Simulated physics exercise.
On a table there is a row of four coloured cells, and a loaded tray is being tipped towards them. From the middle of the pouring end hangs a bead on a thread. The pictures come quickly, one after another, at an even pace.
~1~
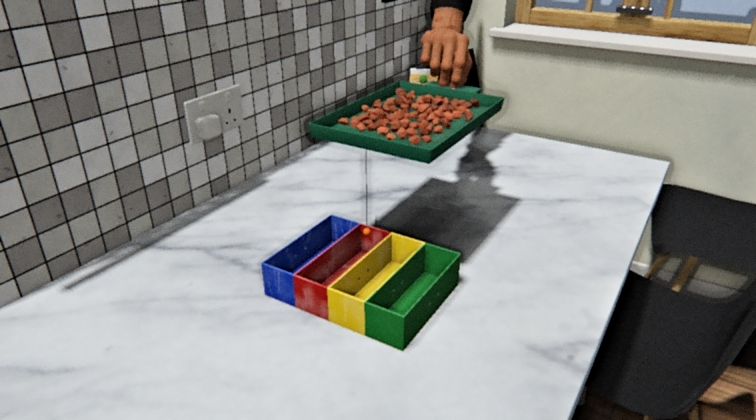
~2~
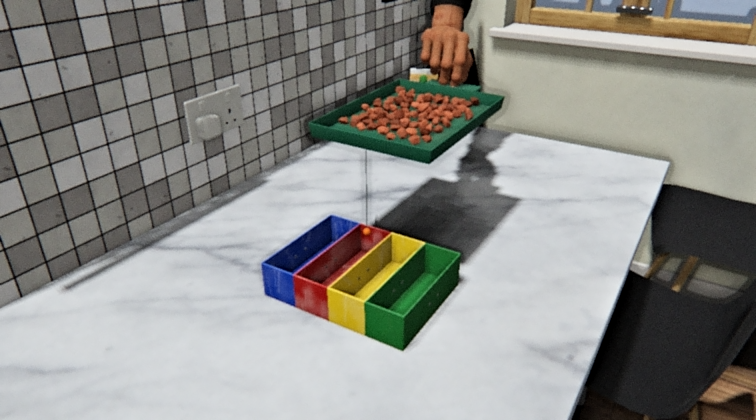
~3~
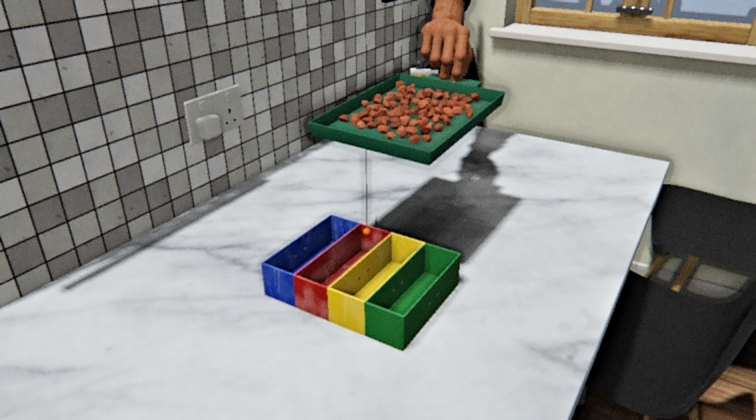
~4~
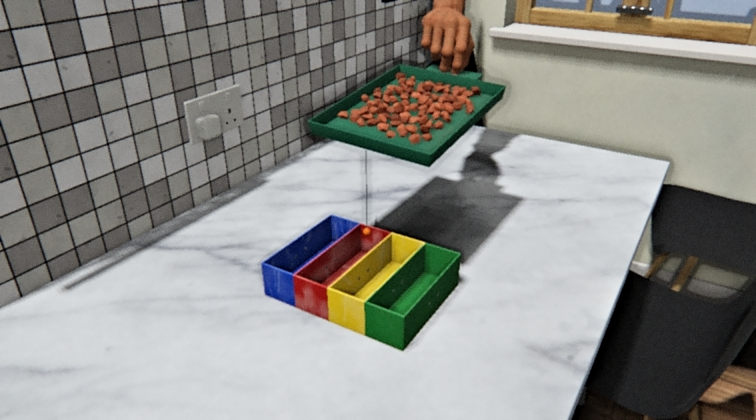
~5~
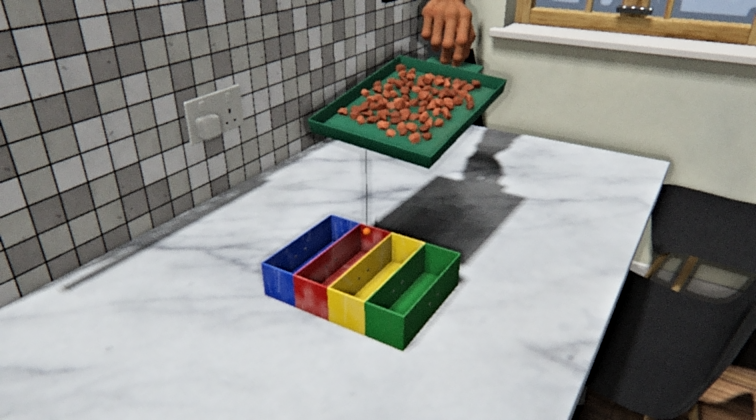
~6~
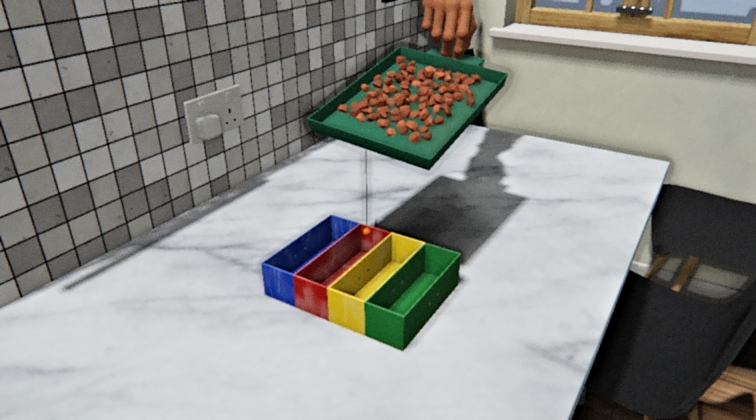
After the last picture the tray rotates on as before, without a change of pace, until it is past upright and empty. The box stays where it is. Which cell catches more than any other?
The green cell catches the most.
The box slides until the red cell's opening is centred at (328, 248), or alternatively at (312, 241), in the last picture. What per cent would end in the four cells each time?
First 60 %, then 20 %.
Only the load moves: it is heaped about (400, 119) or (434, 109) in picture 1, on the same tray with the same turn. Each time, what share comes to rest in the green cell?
60 and 70 per cent.
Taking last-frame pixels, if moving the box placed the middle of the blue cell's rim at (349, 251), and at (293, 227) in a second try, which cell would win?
First try: The cell in yellow. Second try: The cell in green.
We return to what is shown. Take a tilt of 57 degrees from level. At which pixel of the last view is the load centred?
The middle of the pieces shows up near (414, 126).
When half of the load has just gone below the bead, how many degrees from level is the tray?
Near 100 degrees.
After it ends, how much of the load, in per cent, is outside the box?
10 %.
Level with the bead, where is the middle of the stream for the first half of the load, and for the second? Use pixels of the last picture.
(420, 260) first, (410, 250) later.
Soon, tray tipped steeply; nearly all on the tray; a stray few falling or outside the box.
A while on, tray tipped right over; about half on the tray; about a quarter in the green cell; a small part in the yellow cell; a stray few in the red cell; about a quarter falling or outside the box.
Towards the end, tray tipped past a quarter turn; about two thirds in the green cell; about a quarter in the yellow cell; a stray few in the red cell; a small part falling or outside the box.
Finally, tray tipped past a quarter turn; about two thirds in the green cell; about a quarter in the yellow cell; a stray few in the red cell; none in the blue cell; a small part outside the box.
